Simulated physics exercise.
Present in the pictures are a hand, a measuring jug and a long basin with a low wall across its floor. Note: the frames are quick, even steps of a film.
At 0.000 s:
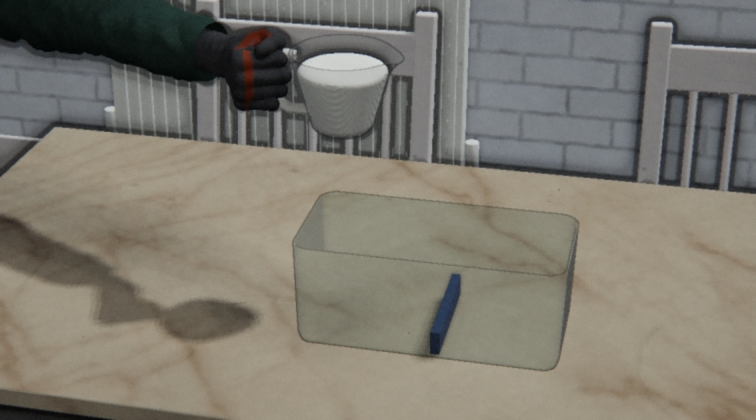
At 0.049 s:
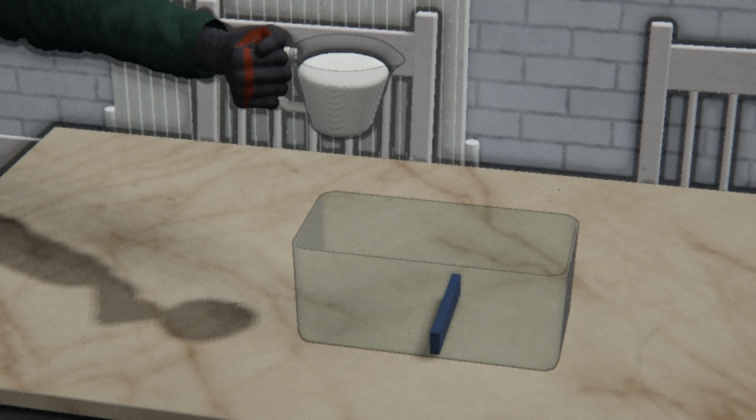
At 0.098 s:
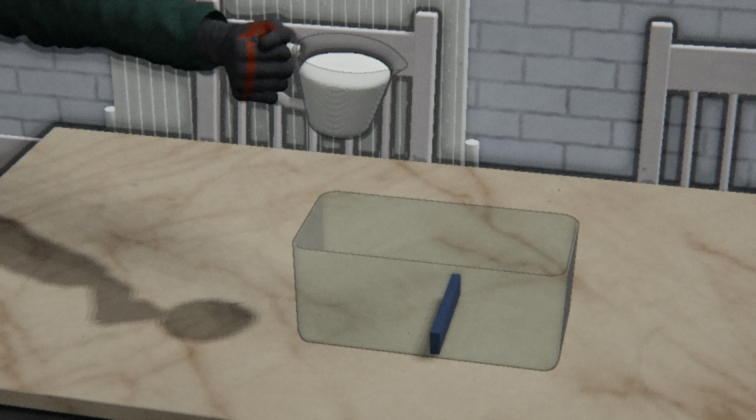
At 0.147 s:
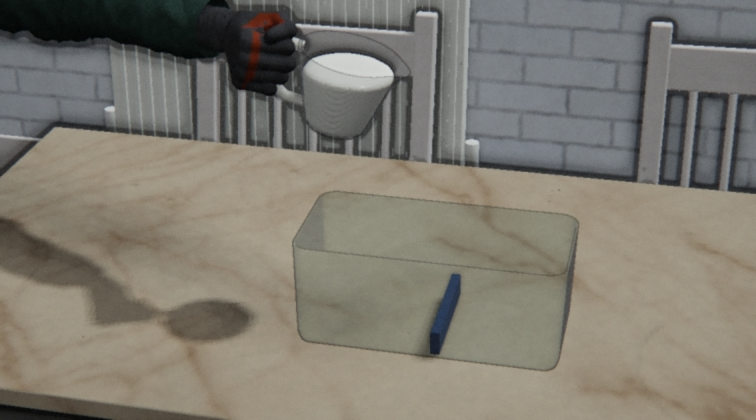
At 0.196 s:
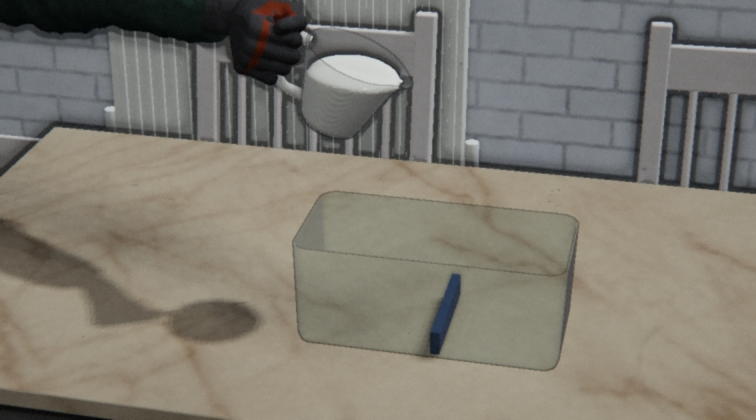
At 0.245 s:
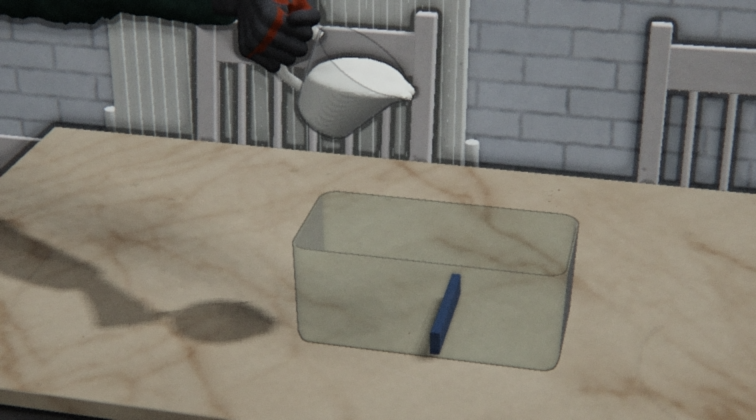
A gloved hand tilts a jug of white liquid rightward above a clear basin.
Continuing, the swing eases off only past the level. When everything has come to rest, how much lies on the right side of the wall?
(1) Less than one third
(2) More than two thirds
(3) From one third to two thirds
From one third to two thirds (3).
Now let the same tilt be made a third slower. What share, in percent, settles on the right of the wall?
I'd say roughly 65 in every hundred ends up there.
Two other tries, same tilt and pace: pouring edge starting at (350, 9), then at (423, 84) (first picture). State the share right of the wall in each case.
10 %, 65 %.
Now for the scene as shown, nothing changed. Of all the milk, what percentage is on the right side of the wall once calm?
It is close to 45 per cent.
A moment on, the measuring jug is tipped on its side and 33 per cent is still to pour, 4 is left of the wall and 23 right of it.
Next, the measuring jug is tipped right over and 2 per cent is still to pour, 45 is left of the wall and 47 right of it.
Then the measuring jug is tipped right over and 0 per cent is still to pour, 52 is left of the wall and 46 right of it.
Later the measuring jug is tipped right over and 0 per cent is still to pour, 51 is left of the wall and 47 right of it.
In the end 51 per cent lies left of the wall, 47 right of it and 2 outside.
